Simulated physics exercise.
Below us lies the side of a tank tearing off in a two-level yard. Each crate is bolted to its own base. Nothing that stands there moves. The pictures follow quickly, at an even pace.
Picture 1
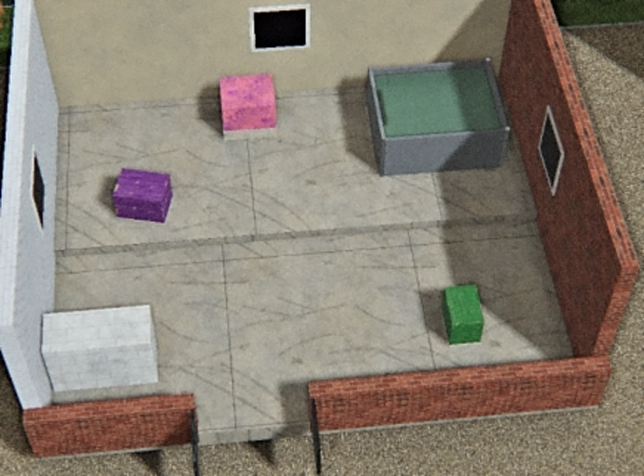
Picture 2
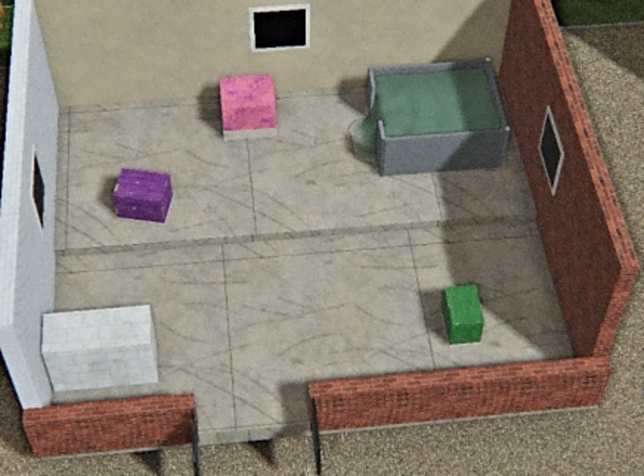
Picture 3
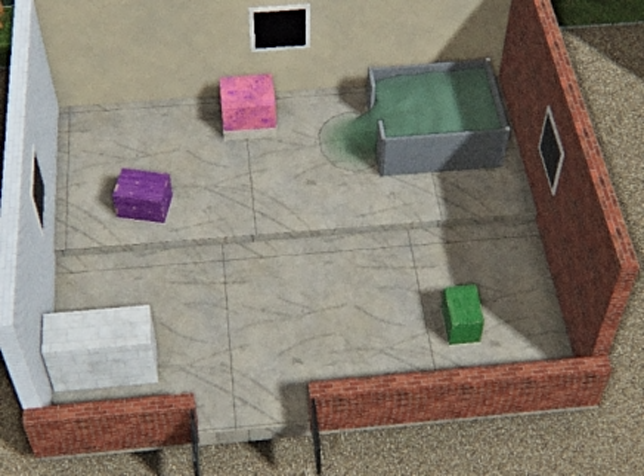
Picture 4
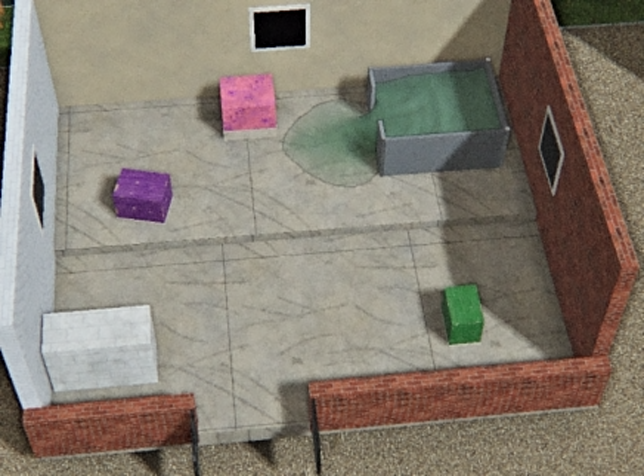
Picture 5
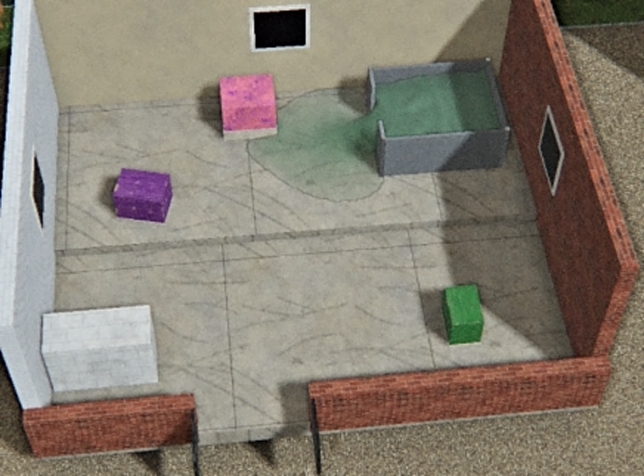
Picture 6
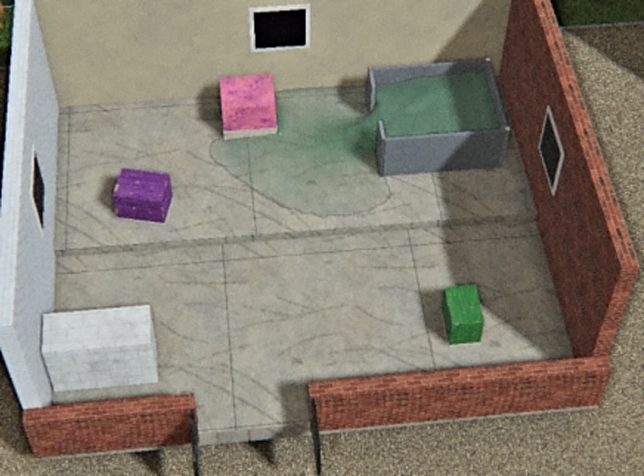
Greenish water poured out through the torn left side of a gray tank in a walled yard, then spread left across the upper floor past the pink block, while the colored blocks stayed still.
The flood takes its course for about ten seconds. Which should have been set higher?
One by one: The pink crate gets wet; the green crate gets wet; the purple crate gets wet.
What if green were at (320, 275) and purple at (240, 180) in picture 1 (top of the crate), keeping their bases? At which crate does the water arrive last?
It is the green crate.
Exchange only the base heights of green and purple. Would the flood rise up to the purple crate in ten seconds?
Purple crate is soaked.
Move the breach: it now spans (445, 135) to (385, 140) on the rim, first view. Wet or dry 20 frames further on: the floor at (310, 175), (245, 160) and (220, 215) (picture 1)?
In turn: Clear, not flooded, clear.
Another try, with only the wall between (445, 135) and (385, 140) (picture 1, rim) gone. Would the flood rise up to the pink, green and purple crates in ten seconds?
My reading: Pink crate keeps dry, green crate gets wet, purple crate escapes it.
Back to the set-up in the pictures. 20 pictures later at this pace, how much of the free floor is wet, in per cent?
Close to 50 %.
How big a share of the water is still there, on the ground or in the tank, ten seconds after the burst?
Near 88 in a hundred.
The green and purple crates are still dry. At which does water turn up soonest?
First comes the purple-painted one.
A moment on, water covers 25 % of the floor; the pink crate water round its plinth, the green crate not reached, the purple crate water round its plinth.
Next, water covers 40 % of the floor; the pink crate water round its plinth, the green crate not reached, the purple crate water round its plinth.
Then, water covers 50 % of the floor; the pink crate water round its plinth, the green crate not reached, the purple crate water round its plinth.
Later, water covers 60 % of the floor; the pink crate water round its plinth, the green crate not reached, the purple crate water round its plinth.
In the end, water covers 90 % of the floor; the pink crate was topped, the green crate was topped, the purple crate was topped.
